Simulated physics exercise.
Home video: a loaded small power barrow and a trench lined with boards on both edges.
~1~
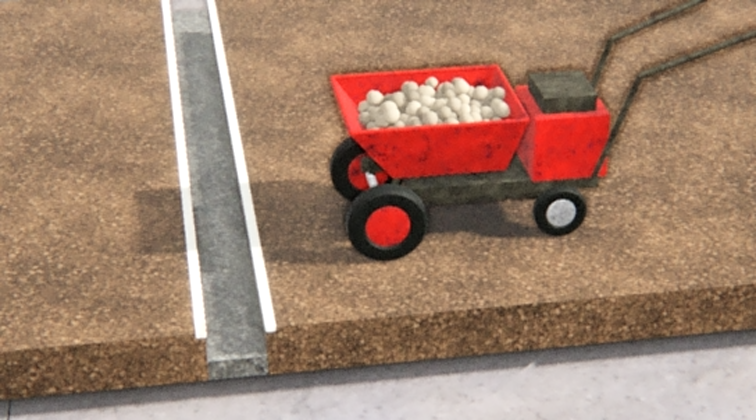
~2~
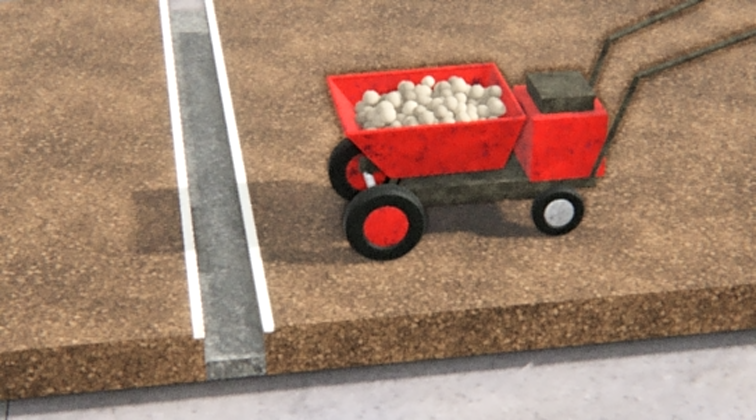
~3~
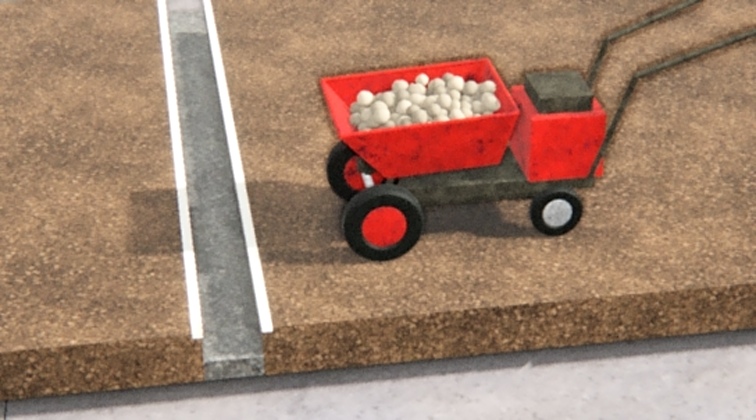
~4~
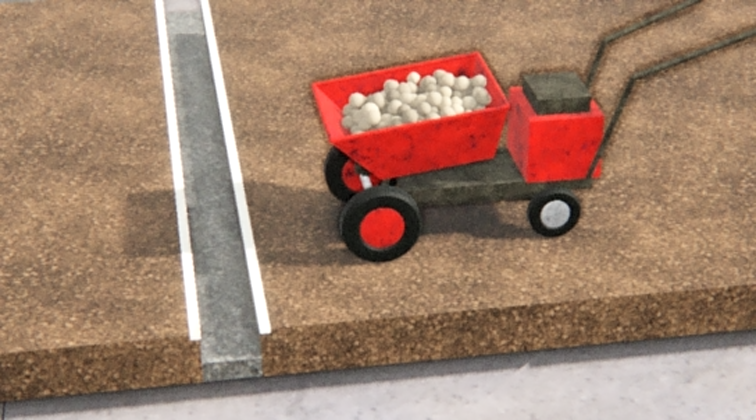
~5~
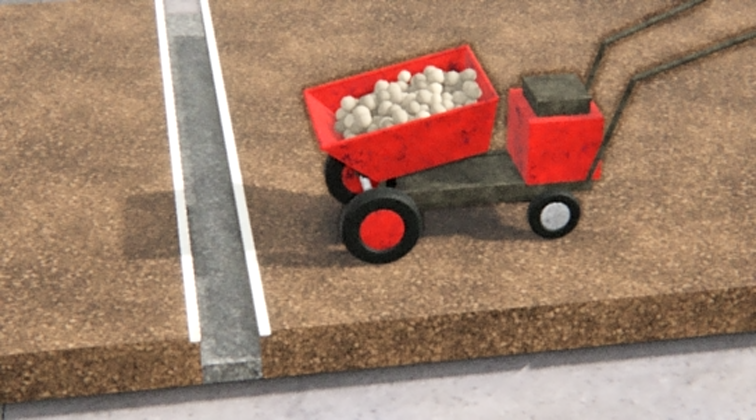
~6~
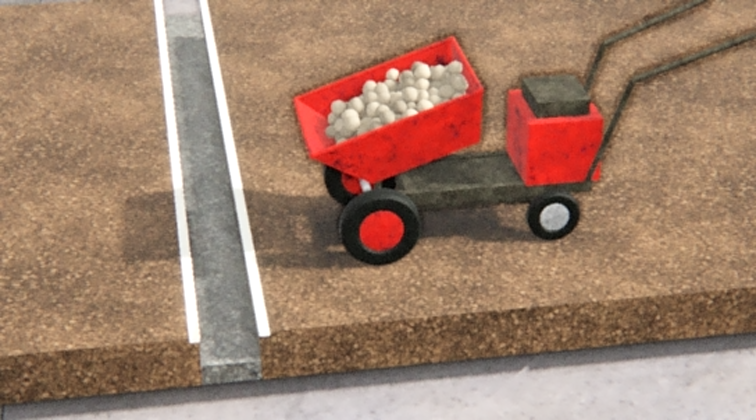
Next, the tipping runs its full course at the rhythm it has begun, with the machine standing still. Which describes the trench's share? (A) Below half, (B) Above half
Above half (B).
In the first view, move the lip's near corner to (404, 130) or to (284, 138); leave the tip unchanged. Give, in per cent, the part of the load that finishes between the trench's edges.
Well, you'd get roughly 30 per cent from the first place and roughly 10 per cent from the second.
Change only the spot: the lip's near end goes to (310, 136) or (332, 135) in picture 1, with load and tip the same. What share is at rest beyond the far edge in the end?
30 % then 10 %.
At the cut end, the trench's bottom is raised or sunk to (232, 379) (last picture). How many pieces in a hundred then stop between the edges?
It comes out near 80 percent.
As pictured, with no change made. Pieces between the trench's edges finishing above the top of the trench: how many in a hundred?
Estimate: Around 30 %.
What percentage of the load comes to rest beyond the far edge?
Share of load: Near 5 %.
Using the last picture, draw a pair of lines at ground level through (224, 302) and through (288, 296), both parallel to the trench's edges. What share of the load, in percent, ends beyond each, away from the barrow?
Respectively 40 and 80 percent.
Shortly afterwards, skip tipped steeply; the whole lot in the skip.
Next, skip tipped right over; the bulk in the skip; a little short of the trench; near a quarter in or heaped over the trench; only a few falling.
Some moments later, skip tipped right over; near a quarter in the skip; a little short of the trench; near two thirds in or heaped over the trench; a little beyond it.
In the end, skip tipped right over; near a quarter in the skip; a little short of the trench; near two thirds in or heaped over the trench; a little beyond it.
